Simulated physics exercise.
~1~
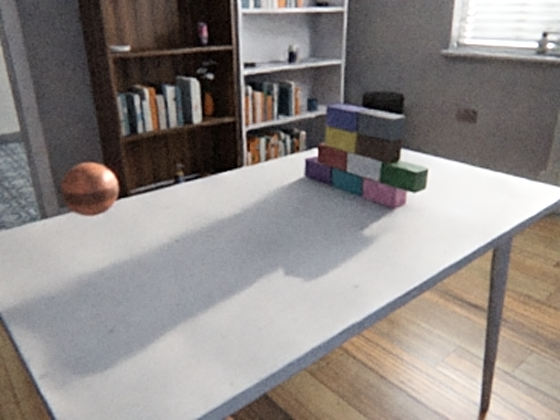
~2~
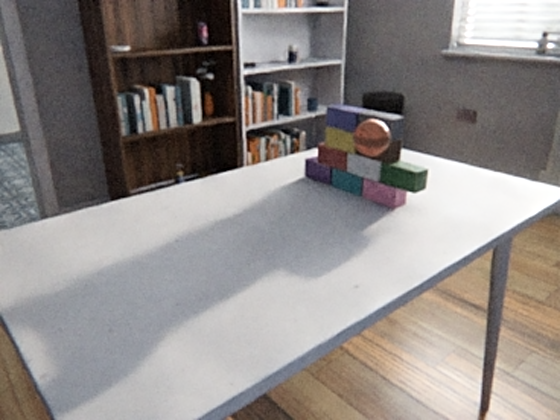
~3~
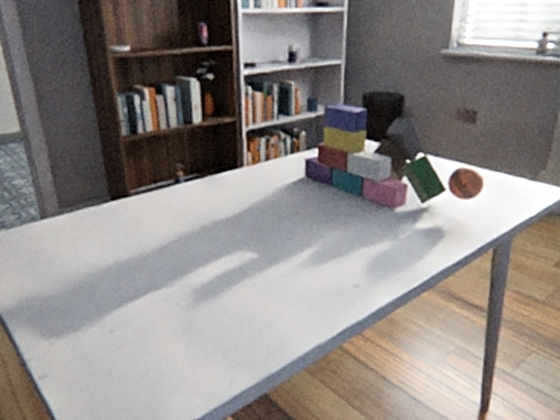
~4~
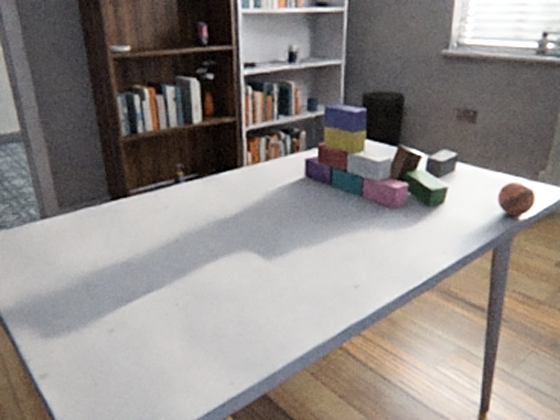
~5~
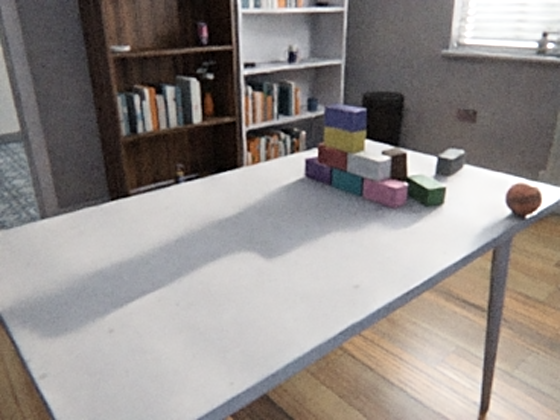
Orange ball flying right into a stack of coloured blocks on a white table, toppling three and settling near the table's edge.
